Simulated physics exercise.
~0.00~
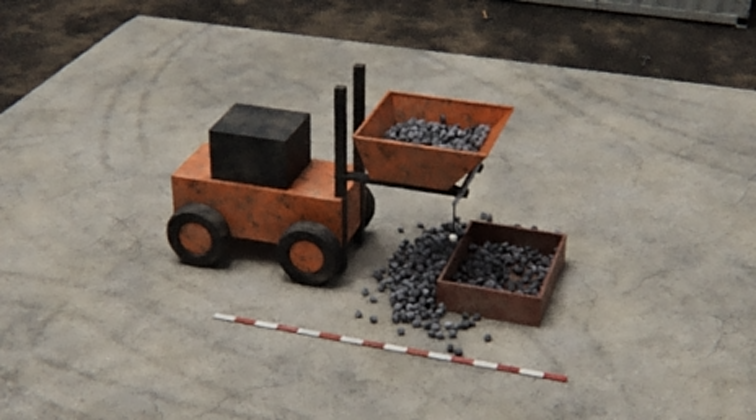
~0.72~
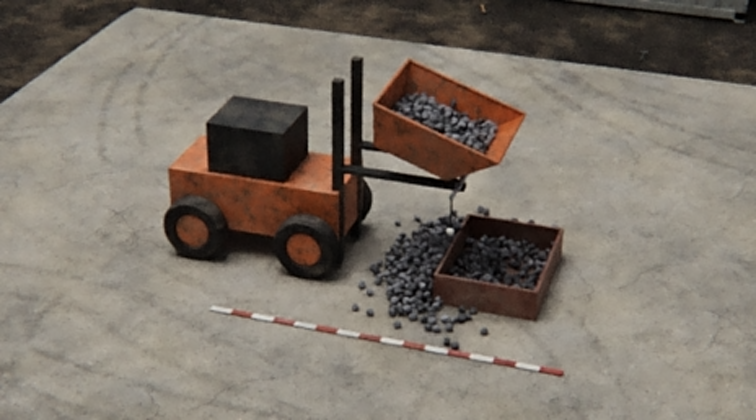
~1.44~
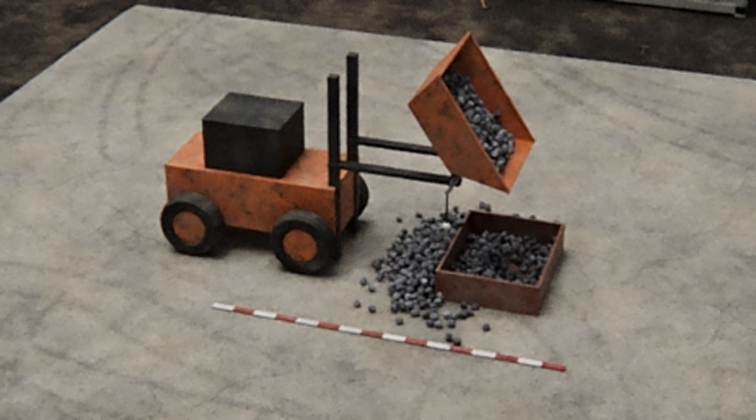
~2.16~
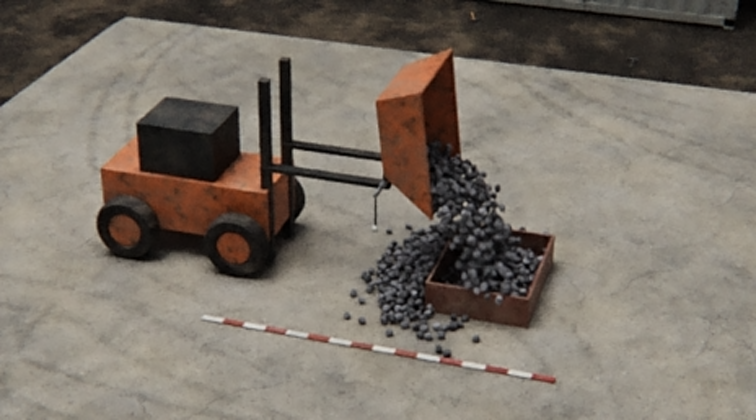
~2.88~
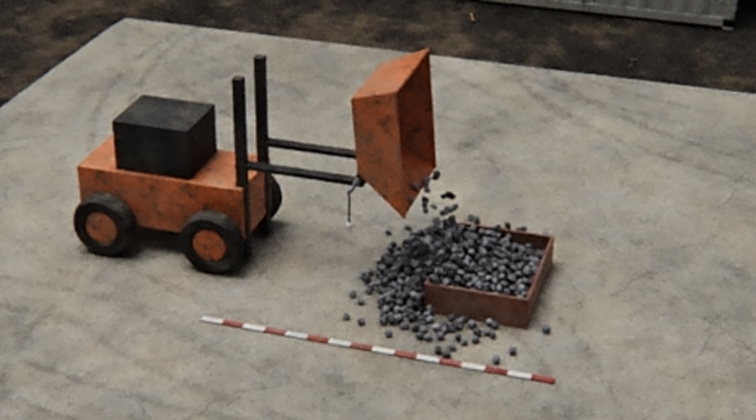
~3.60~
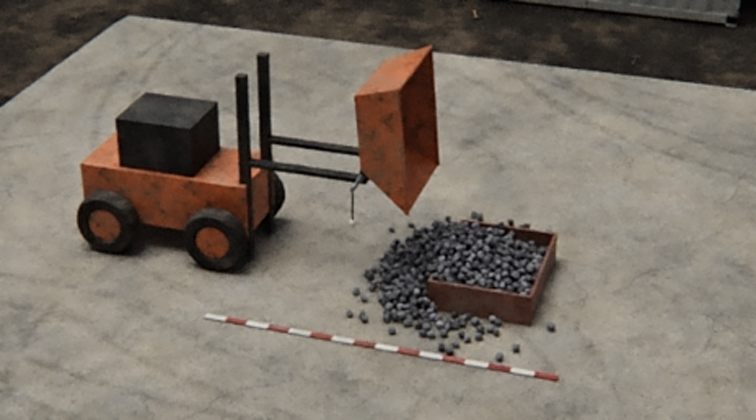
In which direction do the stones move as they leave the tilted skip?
The stones move downward, falling from the tilted skip onto the bin and the pile beside it.
The clip shows an orange fork truck tipping a raised skip of dark stones toward a low reddish-brown bin, then backing away to the left as they pour out. The emptied skip stays steeply tilted, with stones heaped in the bin and spread beside it.
